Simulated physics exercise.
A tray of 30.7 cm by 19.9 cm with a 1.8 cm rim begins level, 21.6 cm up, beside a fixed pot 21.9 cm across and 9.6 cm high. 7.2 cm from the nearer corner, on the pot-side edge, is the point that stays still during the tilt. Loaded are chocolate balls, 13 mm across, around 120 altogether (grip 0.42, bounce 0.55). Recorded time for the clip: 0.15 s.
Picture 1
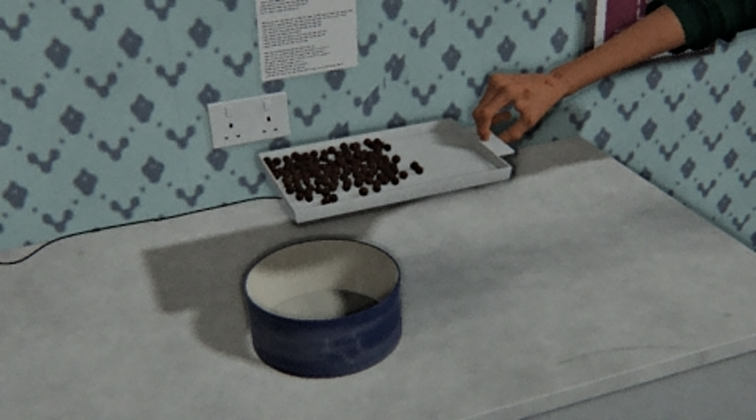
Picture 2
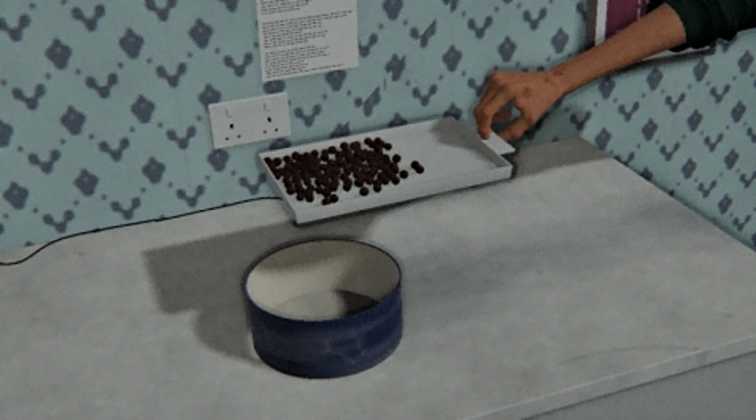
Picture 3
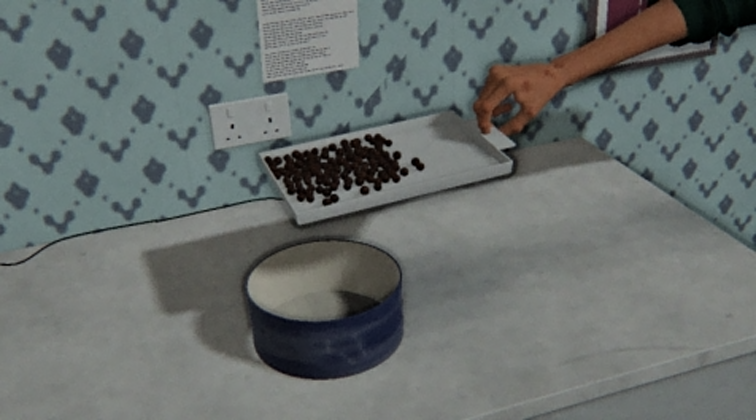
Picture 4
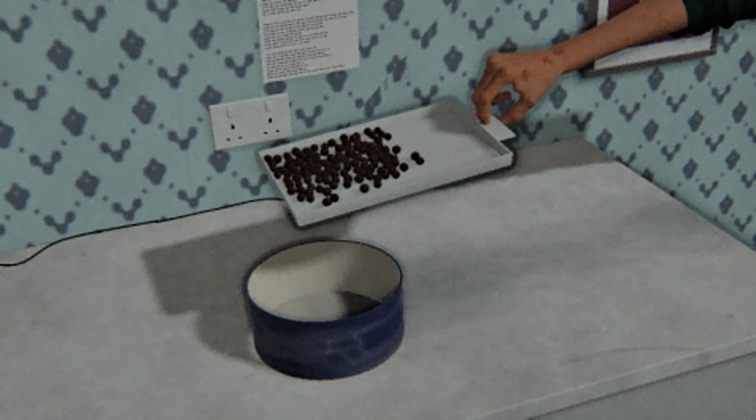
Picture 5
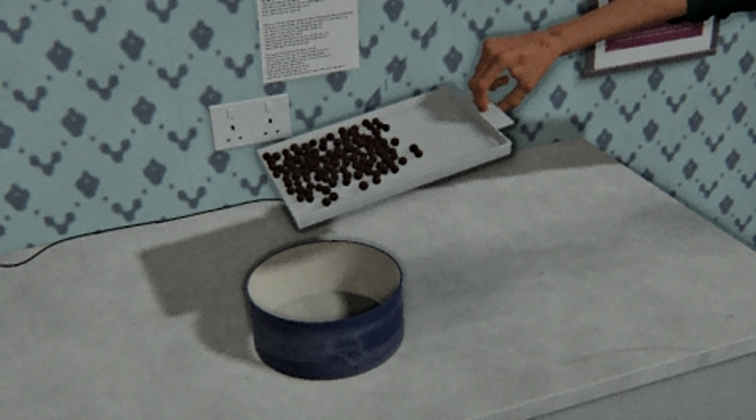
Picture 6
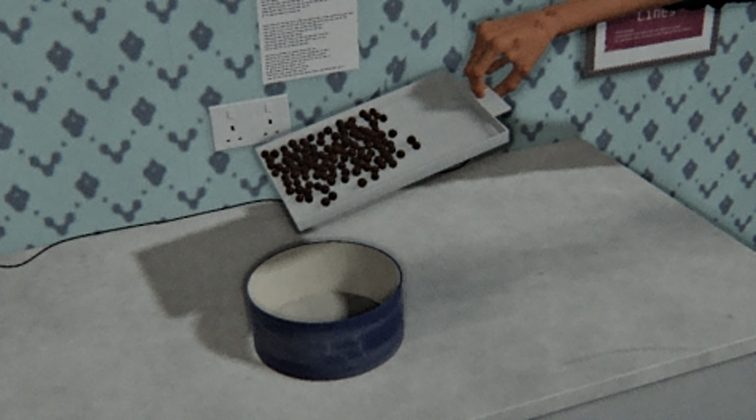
A white tray carrying a cluster of dark brown balls sits almost level behind a blue pot on a pale counter, a hand gripping its right end. The hand slowly raises that end, slanting the tray down to the left, while the balls stay bunched toward the lower left side.
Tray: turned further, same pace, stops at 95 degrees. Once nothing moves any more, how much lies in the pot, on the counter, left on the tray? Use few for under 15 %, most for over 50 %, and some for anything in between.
Pot: Most, counter: Some, tray: Few.
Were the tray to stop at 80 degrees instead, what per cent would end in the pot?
Around 50 per cent, then.
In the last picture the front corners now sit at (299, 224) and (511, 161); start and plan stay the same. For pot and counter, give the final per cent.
You'd end with pot at 95 and counter at 5.
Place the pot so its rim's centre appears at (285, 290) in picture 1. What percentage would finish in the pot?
The share would be some 100 per cent.
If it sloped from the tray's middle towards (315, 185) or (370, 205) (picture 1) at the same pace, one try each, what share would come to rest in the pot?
Roughly 30 per cent on the first try and 95 per cent on the second.
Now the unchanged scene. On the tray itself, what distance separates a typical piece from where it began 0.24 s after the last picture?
It has moved some 4 cm from its start.
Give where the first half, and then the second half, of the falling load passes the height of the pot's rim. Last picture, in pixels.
First near (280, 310), then at (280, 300).
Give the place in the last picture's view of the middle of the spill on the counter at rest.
At rest, its centre lies at about (207, 395).
Then, 0.24 s after the last picture, tilt 55 degrees; the tray holds 100 %, the pot 0 %.
Then, 0.40 s after the last picture, tilt 82 degrees; the tray holds 95 %, the pot 0 %.
Then, 0.69 s after the last picture, tilt 95 degrees; the tray holds 10 %, the pot 50 %.
In the end, pot 70 %, counter 30 %, tray 0 %.
